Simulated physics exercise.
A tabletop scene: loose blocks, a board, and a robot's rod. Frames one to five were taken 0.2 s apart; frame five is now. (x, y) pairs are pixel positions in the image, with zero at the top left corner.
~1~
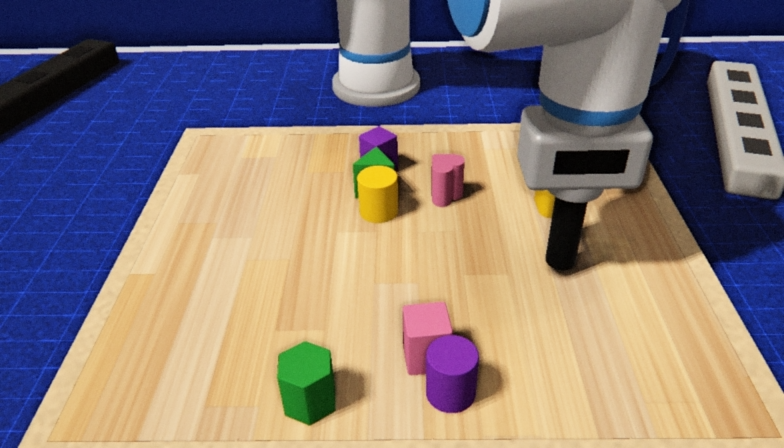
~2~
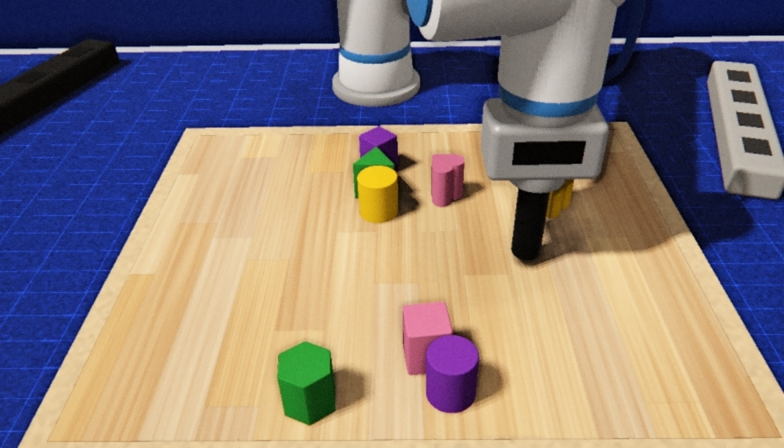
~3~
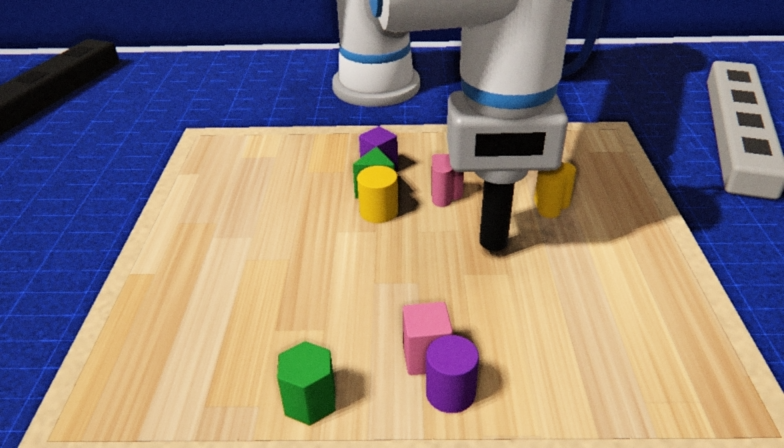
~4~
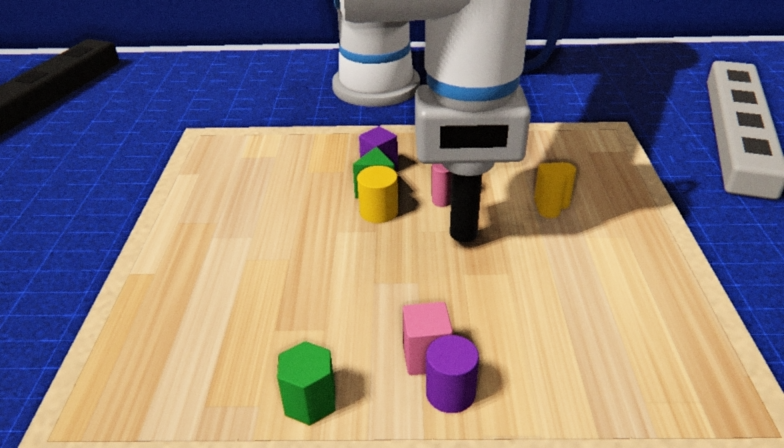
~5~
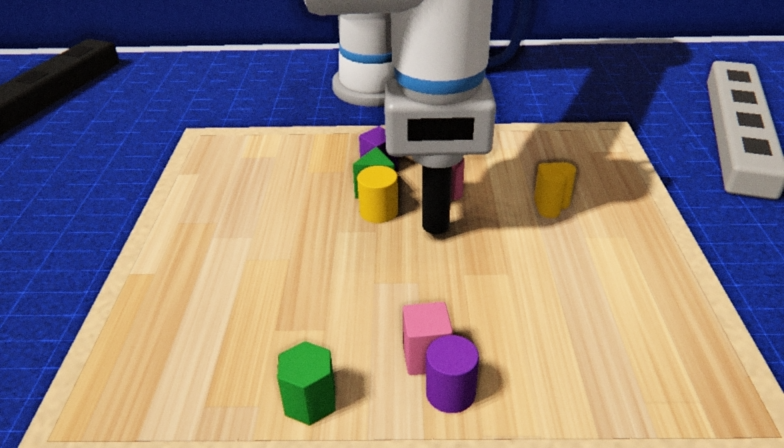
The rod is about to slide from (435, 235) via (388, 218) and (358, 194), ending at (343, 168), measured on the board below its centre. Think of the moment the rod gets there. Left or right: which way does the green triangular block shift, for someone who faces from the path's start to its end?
Picture yourself facing from the start of the path to its end: The green triangular block moves off to your right.
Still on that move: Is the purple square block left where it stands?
The answer is no.
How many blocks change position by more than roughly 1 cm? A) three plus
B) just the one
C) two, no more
I choose A.
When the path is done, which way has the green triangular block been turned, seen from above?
I'd predict that, seen from above, the green triangular block rotates clockwise.
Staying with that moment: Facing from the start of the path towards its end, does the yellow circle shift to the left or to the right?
Out to the left.
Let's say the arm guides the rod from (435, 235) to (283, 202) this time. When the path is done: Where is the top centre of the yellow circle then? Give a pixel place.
(339, 160)
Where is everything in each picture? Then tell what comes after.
The first frame shows rod tip at (560, 261); block tops, green triangular block at (374, 158); yellow circle at (377, 176); purple square block at (378, 135); pink heart at (446, 162).
The second frame shows rod at (526, 252); blocks unchanged.
The third frame shows rod at (493, 243); blocks unchanged.
The fourth frame shows rod at (464, 234); blocks unchanged.
The fifth frame shows rod at (436, 226); green triangular block at (374, 158); yellow circle at (377, 176); purple square block at (378, 135); pink heart hidden.
The first path, step by step. One third of the way, rod at (387, 209); green triangular block at (367, 152), turned 20° clockwise; yellow circle at (361, 170); purple square block at (379, 132).
Two thirds of the way, rod at (357, 185); green triangular block at (365, 146), turned 35° clockwise; yellow circle at (326, 154); purple square block at (380, 128).
At the end, rod at (342, 160); green triangular block at (368, 138), turned 65° clockwise; yellow circle at (314, 148); purple square block at (383, 125), turned 25° anticlockwise; pink heart in place.
